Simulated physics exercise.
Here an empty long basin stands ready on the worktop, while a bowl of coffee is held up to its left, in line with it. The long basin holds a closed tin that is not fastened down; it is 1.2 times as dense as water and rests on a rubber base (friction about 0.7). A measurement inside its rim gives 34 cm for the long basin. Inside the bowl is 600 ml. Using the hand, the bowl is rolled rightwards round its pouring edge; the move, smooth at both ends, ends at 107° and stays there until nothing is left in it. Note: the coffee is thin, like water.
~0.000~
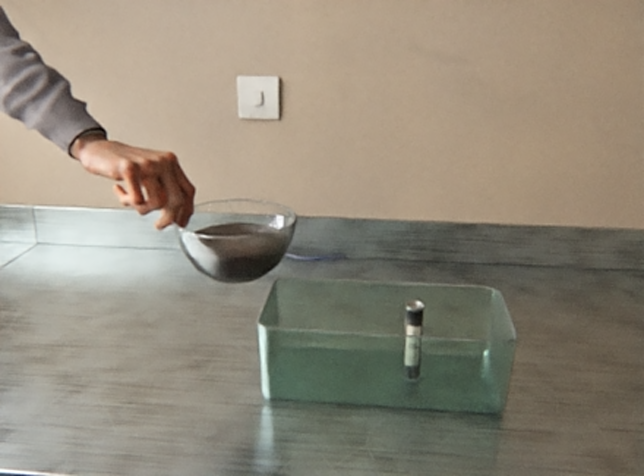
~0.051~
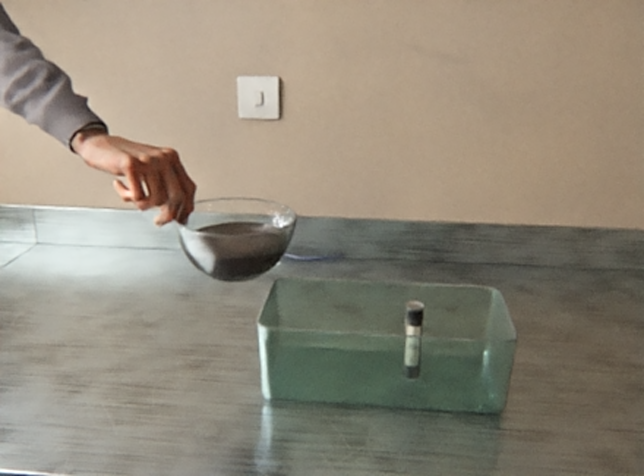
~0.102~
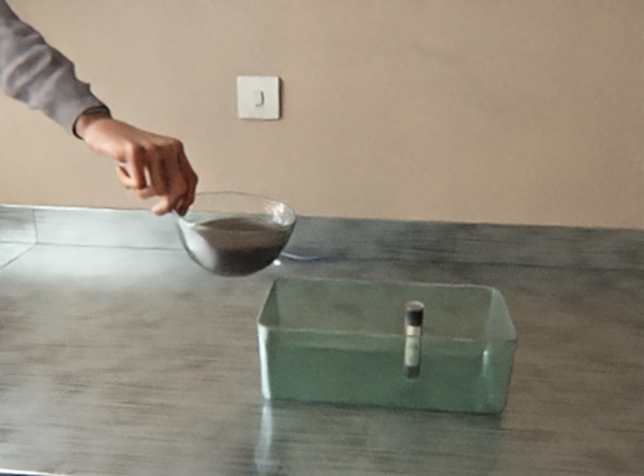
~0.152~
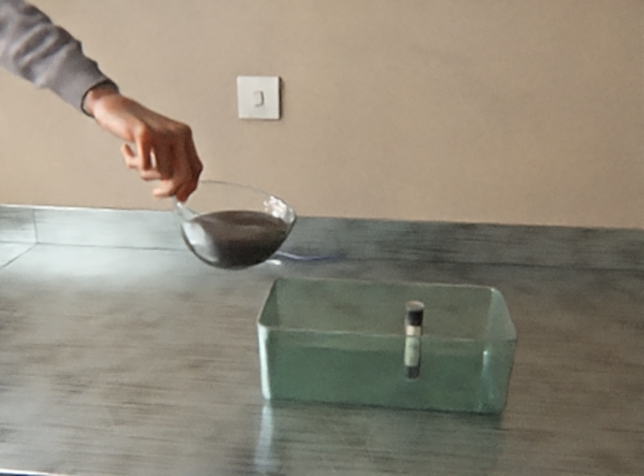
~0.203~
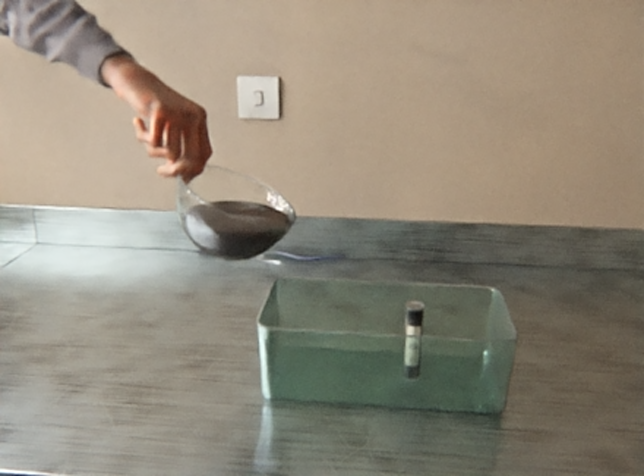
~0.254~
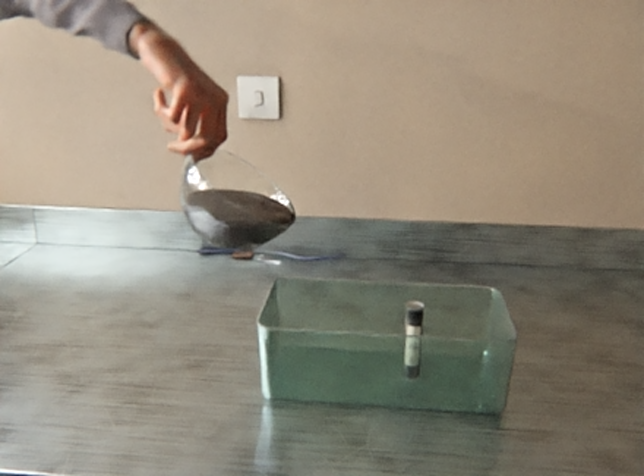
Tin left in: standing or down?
It's bound to be brought down.
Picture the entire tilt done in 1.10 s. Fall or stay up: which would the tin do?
The tin stays up.
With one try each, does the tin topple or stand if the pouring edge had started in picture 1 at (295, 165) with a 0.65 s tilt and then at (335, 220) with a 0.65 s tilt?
First it tips over; then it tips over.
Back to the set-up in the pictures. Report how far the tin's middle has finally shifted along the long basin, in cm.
Roughly 5.5 cm.
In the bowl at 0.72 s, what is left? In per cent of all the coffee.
What remains is about 0 percent of it all.
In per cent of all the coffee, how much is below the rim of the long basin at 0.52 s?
Near 8 in a hundred.
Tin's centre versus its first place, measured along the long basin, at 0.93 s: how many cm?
Reading: Roughly 3 cm.
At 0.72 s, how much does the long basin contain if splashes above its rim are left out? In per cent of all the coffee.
About 94 per cent.
By 0.52 s the tilt is 97° and 29 per cent is still to pour; the tin stands where it began.
By 0.72 s the tilt is 107° and 0 per cent is still to pour; the tin stands 1 cm from where it began.
By 0.93 s the tilt is 107° and 0 per cent is still to pour; the tin leans 9°.
By 1.15 s the tilt is 107° and 0 per cent is still to pour; the tin leans 22°.
At rest the tin lies on its side.
